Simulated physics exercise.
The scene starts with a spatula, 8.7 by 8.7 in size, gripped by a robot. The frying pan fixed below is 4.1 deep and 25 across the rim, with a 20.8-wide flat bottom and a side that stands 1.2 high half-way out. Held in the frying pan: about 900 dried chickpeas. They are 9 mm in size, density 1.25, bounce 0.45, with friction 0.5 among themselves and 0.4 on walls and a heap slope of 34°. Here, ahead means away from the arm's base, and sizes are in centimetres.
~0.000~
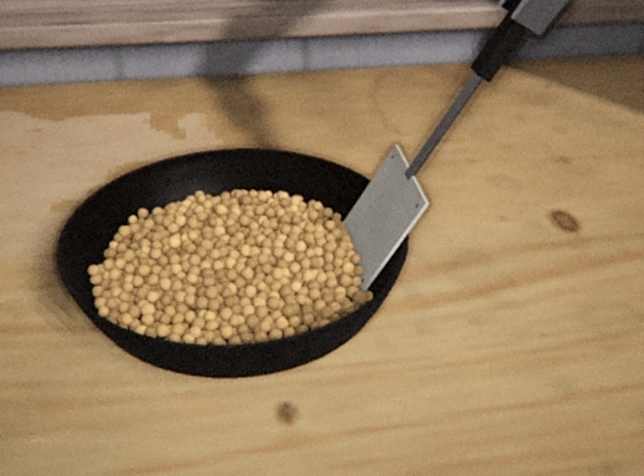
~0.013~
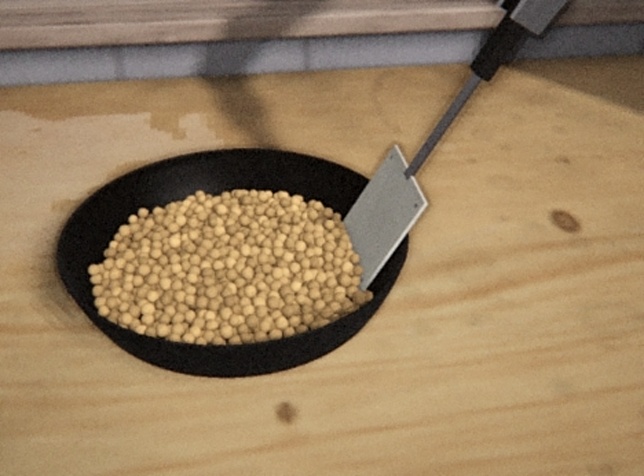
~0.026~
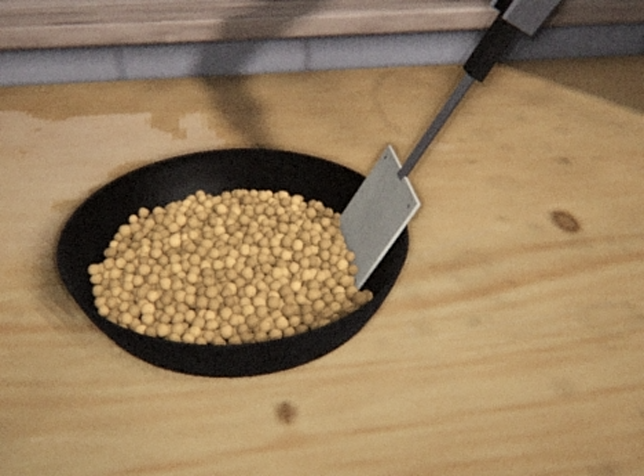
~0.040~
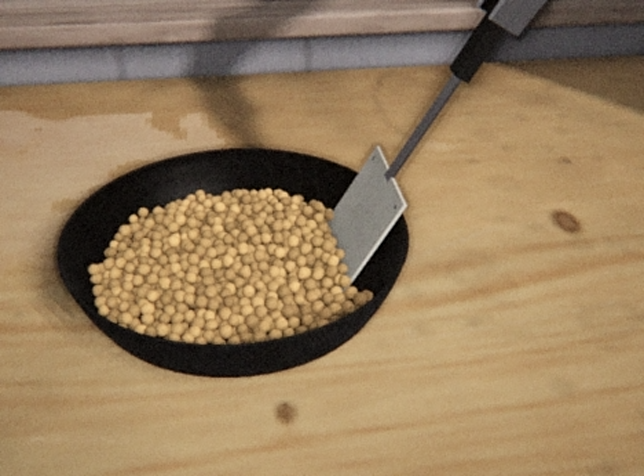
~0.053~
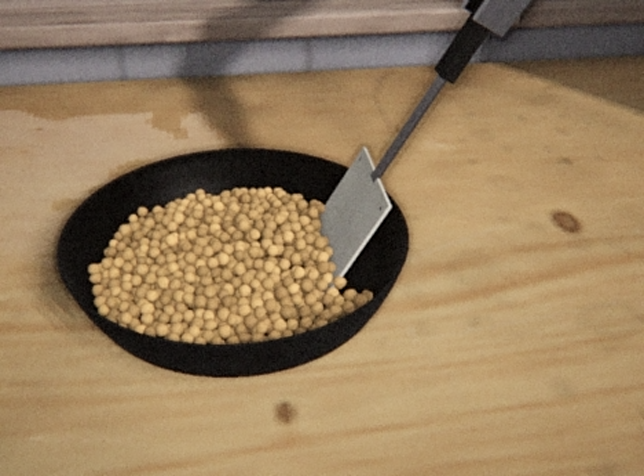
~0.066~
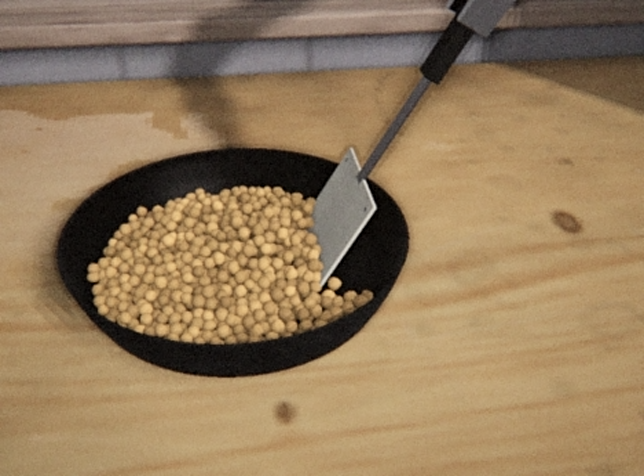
A pale wooden tabletop with knots and a darker stain is seen from above at an angle, backed by a bluish-grey strip and wooden boards. A black pan full of tan chickpeas sits left of centre, with a robot-held, dark-handled metal spatula angled into its right side. The spatula slides slowly left, pushing nearby chickpeas and opening a small gap behind it, while the camera stays still.
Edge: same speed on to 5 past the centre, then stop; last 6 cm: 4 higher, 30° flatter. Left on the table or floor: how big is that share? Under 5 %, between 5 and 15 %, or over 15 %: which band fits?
The band that fits is under 5 %.
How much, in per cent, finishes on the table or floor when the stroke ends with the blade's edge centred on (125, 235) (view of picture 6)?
Roughly 10 per cent, I'd say.
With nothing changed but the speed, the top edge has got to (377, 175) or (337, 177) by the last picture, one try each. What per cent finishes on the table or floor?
Around 0 per cent, then around 15 per cent.
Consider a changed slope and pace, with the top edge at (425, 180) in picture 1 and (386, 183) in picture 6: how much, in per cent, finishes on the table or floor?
Around 0 per cent finishes on the table or floor.
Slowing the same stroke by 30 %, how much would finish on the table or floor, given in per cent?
It would be roughly 0 percent.
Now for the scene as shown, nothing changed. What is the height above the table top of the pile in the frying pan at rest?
About 5.0 centimetres.
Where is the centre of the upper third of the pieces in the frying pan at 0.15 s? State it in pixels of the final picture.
I'd say close to (200, 246).
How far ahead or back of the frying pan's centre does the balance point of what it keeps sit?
The kept load is shifted forward by about 4.0 cm.
After 0.11 s, sloping 59°, highest piece 5 above the table; 900 in the frying pan.
After 0.15 s, sloping 46°, highest piece 6 above the table; 900 in the frying pan.
After 0.37 s, sloping 30°, highest piece 5 above the table; 874 in the frying pan, 23 on the table or floor, 3 on the blade or in flight.
After 1.42 s, sloping 30°, highest piece 5 above the table; 873 in the frying pan, 27 on the table or floor.
In the end, 873 in the frying pan, 27 on the table or floor. That is 3 % on the table or floor.
